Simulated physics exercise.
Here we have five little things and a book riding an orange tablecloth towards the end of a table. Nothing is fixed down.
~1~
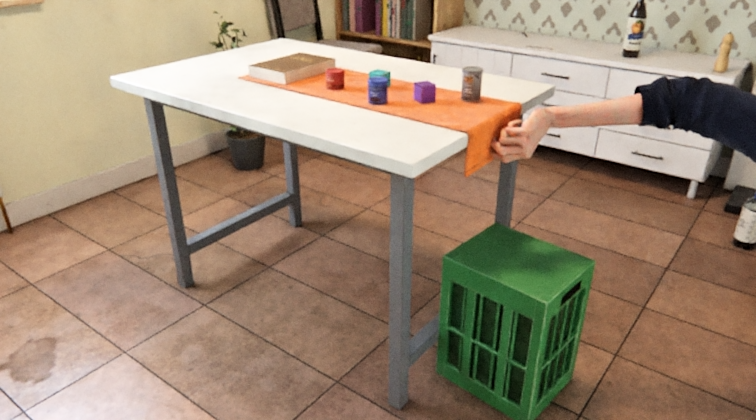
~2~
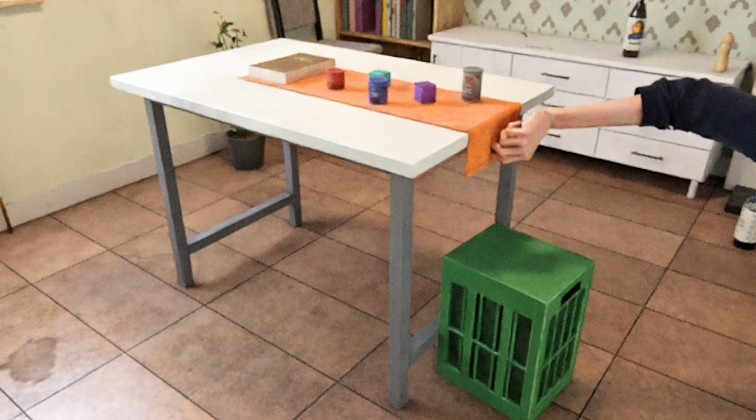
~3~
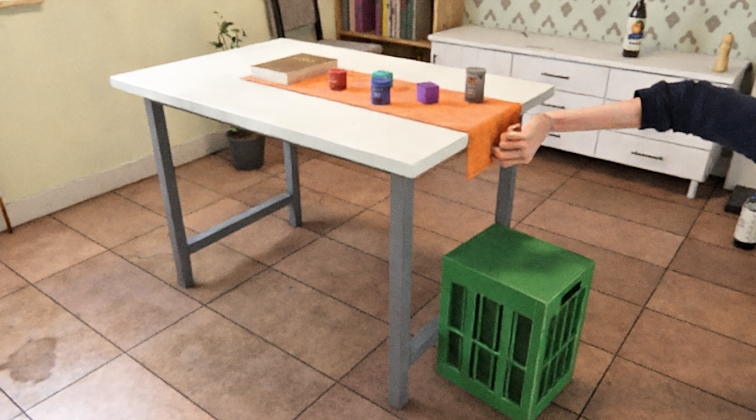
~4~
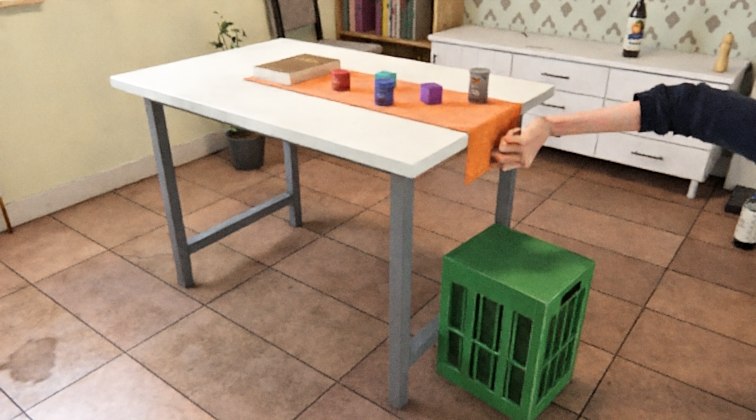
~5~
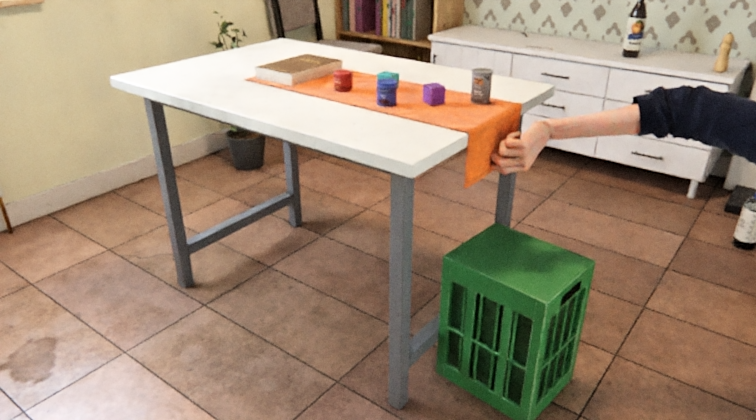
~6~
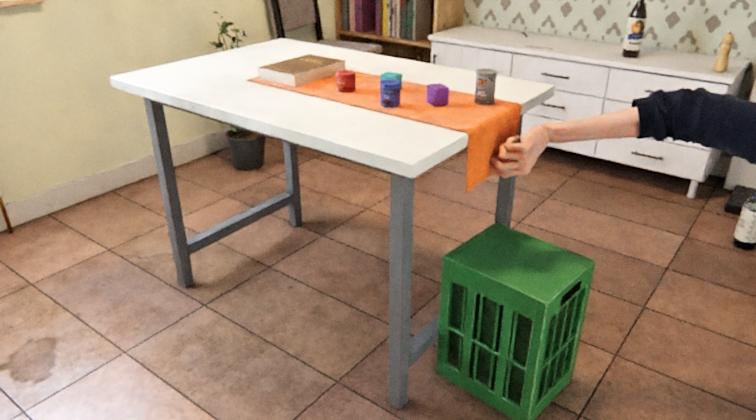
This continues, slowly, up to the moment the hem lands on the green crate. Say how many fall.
Over the edge go two.
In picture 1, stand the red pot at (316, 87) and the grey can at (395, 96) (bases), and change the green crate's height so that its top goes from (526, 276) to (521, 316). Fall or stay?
The red pot remains up; the grey can goes over.
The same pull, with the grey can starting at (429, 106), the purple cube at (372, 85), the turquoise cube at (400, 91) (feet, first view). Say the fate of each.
The grey can comes down; the purple cube survives; the turquoise cube keeps its place on top.
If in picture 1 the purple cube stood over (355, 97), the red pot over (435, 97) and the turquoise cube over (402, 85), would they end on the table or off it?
The purple cube does not fall, the red pot falls, the turquoise cube remains up.
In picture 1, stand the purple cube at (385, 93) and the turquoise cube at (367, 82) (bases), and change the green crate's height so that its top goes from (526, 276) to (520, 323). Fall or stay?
The purple cube goes over; the turquoise cube holds on.
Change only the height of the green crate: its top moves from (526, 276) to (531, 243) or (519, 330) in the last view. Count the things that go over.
Over the edge go 1 and 4.
Early on, hem near (490, 214); grey can gone.
Midway, hem on the crate; grey can and purple cube gone.
Finally, hem on the crate; grey can and purple cube gone. The table loses two.
